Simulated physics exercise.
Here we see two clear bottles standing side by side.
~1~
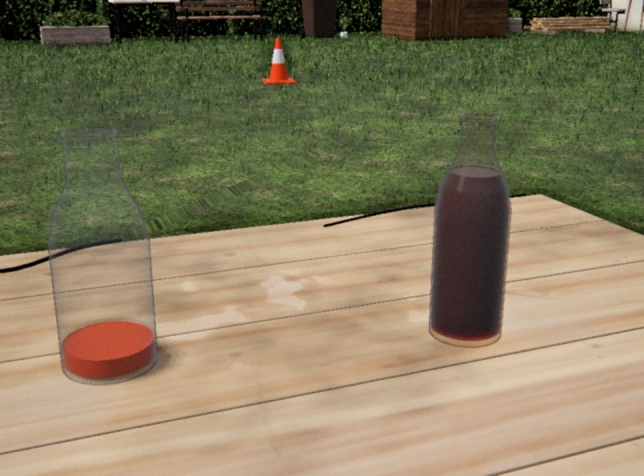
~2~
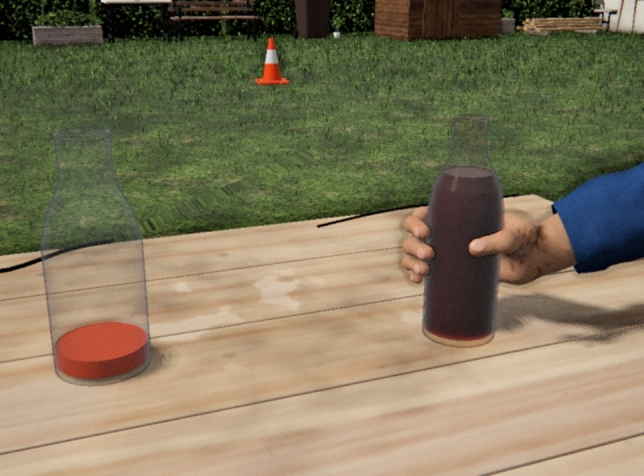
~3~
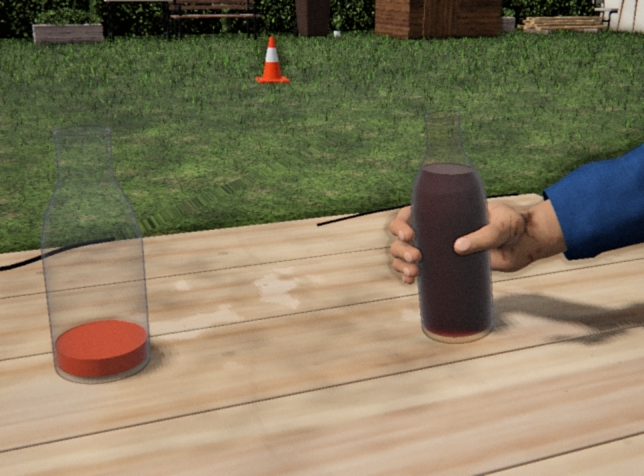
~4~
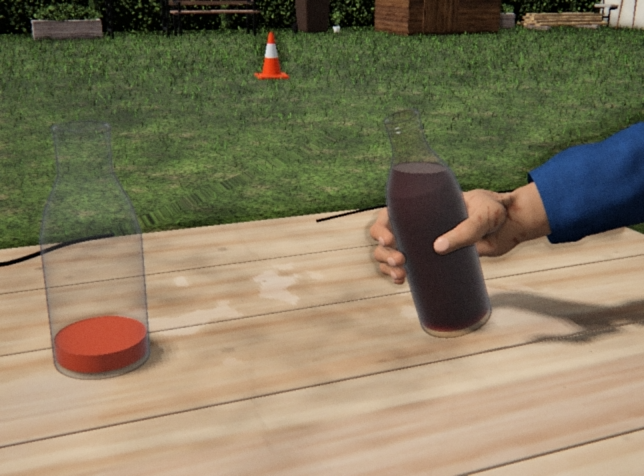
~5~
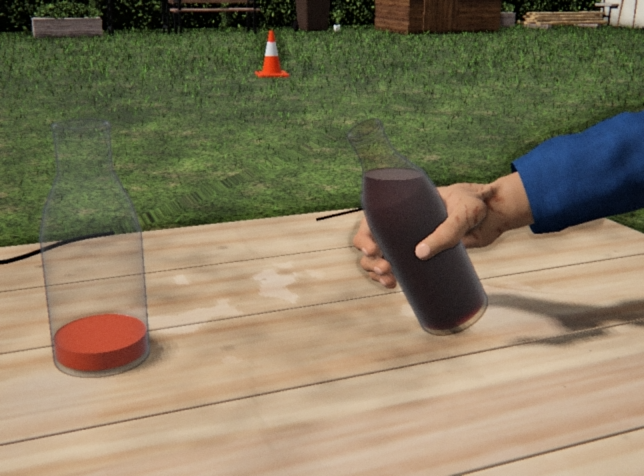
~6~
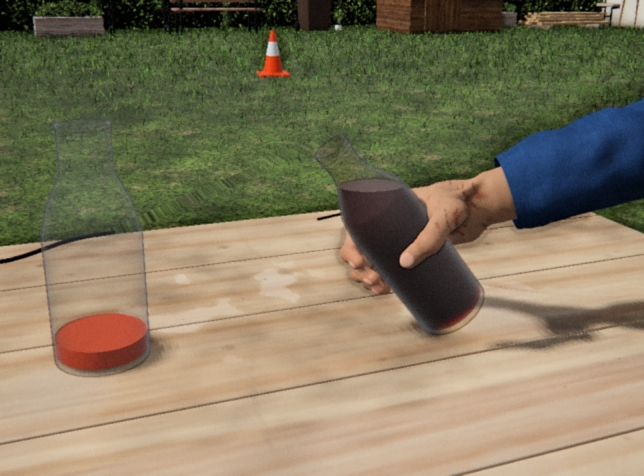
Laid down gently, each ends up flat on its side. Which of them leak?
Left bottle: The result will be no loss, right bottle: The result will be some loss.
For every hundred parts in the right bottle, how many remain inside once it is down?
Near 30 in a hundred.
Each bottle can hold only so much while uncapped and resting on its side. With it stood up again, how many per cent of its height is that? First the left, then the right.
I'd say near 16 per cent for the first and 22 per cent for the second.
Shortly, the right bottle is nearly down; right bottle, it leaks.
Then, the right bottle lies flat; right bottle, it leaks.
At the finish, both lie flat; right bottle, it leaks; left bottle, no leak.
